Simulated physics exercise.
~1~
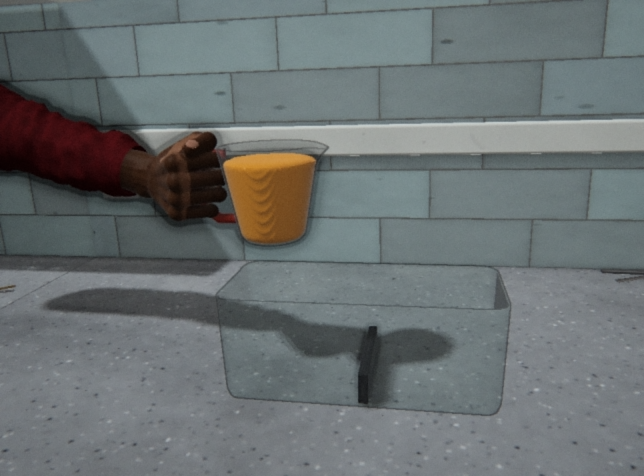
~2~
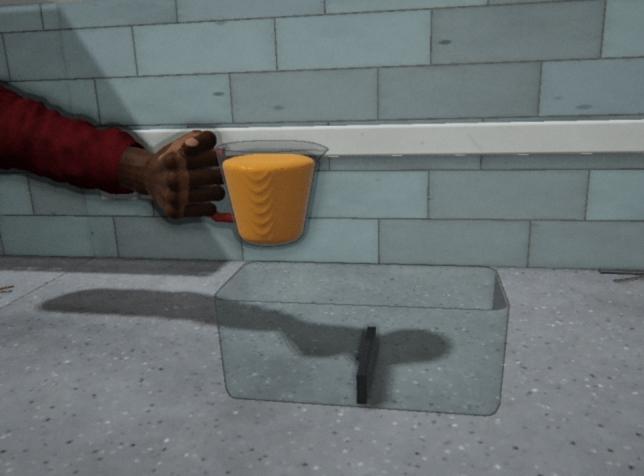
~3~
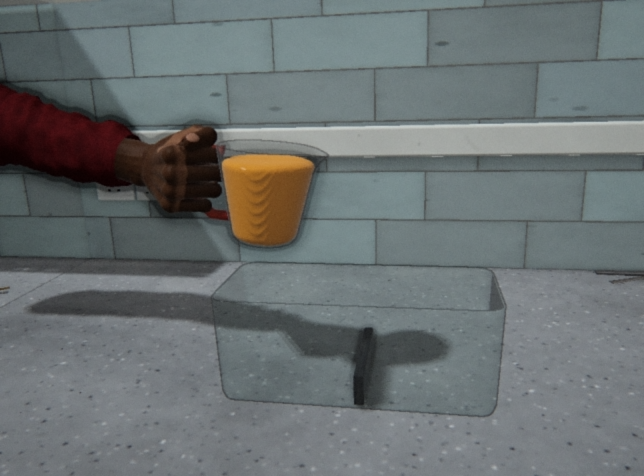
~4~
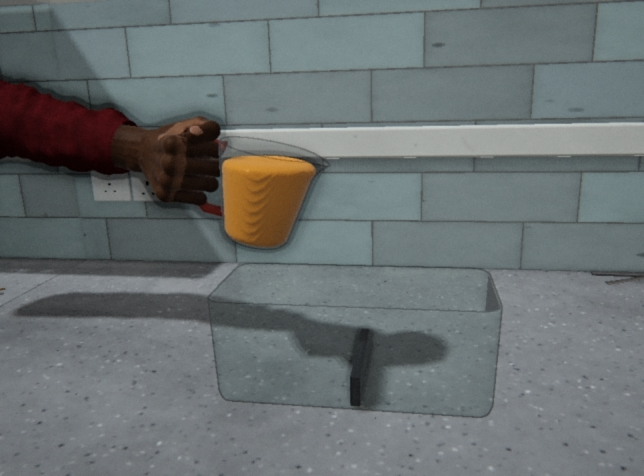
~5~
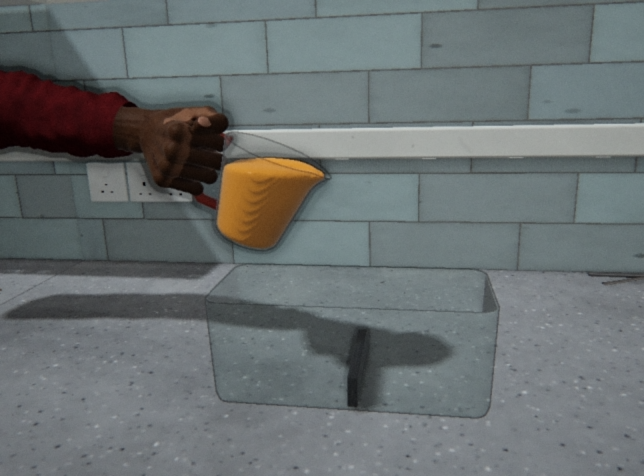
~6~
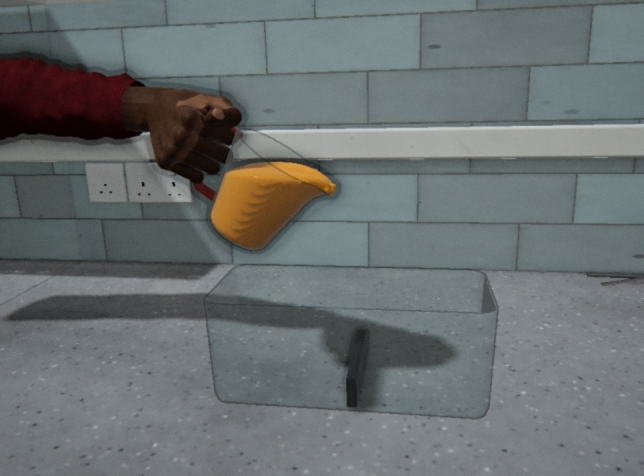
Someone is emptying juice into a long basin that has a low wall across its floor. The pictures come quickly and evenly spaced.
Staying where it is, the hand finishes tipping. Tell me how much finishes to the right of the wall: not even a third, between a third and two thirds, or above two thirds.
The share right of the wall does reach a third but does not go past two thirds.
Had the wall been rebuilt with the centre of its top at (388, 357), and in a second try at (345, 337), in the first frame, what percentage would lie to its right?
Case 1: 35 %; case 2: 85 %.
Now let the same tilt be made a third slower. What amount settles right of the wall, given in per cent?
Near 70 %.
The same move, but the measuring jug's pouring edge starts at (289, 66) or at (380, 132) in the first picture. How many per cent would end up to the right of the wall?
30 % and 90 %.
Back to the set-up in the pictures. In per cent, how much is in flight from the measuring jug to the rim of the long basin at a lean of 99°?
Around 20 in a hundred, more or less.
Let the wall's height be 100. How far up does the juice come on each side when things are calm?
I'd put the left at about 30 and the right at about 40.
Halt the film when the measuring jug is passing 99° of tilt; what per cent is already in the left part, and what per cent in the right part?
Roughly 5 % on the left side and 35 % on the right side.
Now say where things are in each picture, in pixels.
In the first frame, it leans 0°; its right rim is at (329, 146); the juice meets the walls at (227, 160) and (317, 159); the long basin's rim runs from (232, 279) to (503, 288); the wall's top is at (368, 349).
In the second frame, it leans 2°; its right rim is at (329, 148); the juice meets the walls at (227, 160) and (316, 161).
In the third frame, it leans 6°; its right rim is at (329, 155); the juice meets the walls at (226, 159) and (315, 164).
In the fourth frame, it leans 13°; its right rim is at (330, 164); the juice meets the walls at (227, 159) and (317, 167).
In the fifth frame, it leans 23°; its right rim is at (332, 177); the juice meets the walls at (228, 165) and (323, 172).
In the sixth frame, it leans 34°; its right rim is at (333, 193); the juice meets the walls at (225, 177) and (329, 185); 2 per cent is over the edge.
A moment on, the measuring jug is tipped on its side and 39 per cent is still to pour, 7 is left of the wall and 33 right of it.
Next, the measuring jug is tipped right over and 3 per cent is still to pour, 40 is left of the wall and 54 right of it.
Then the measuring jug is tipped right over and 0 per cent is still to pour, 46 is left of the wall and 53 right of it.
Later the measuring jug is tipped right over and 0 per cent is still to pour, 47 is left of the wall and 53 right of it.
In the end 47 per cent lies left of the wall, 53 right of it and 1 outside.
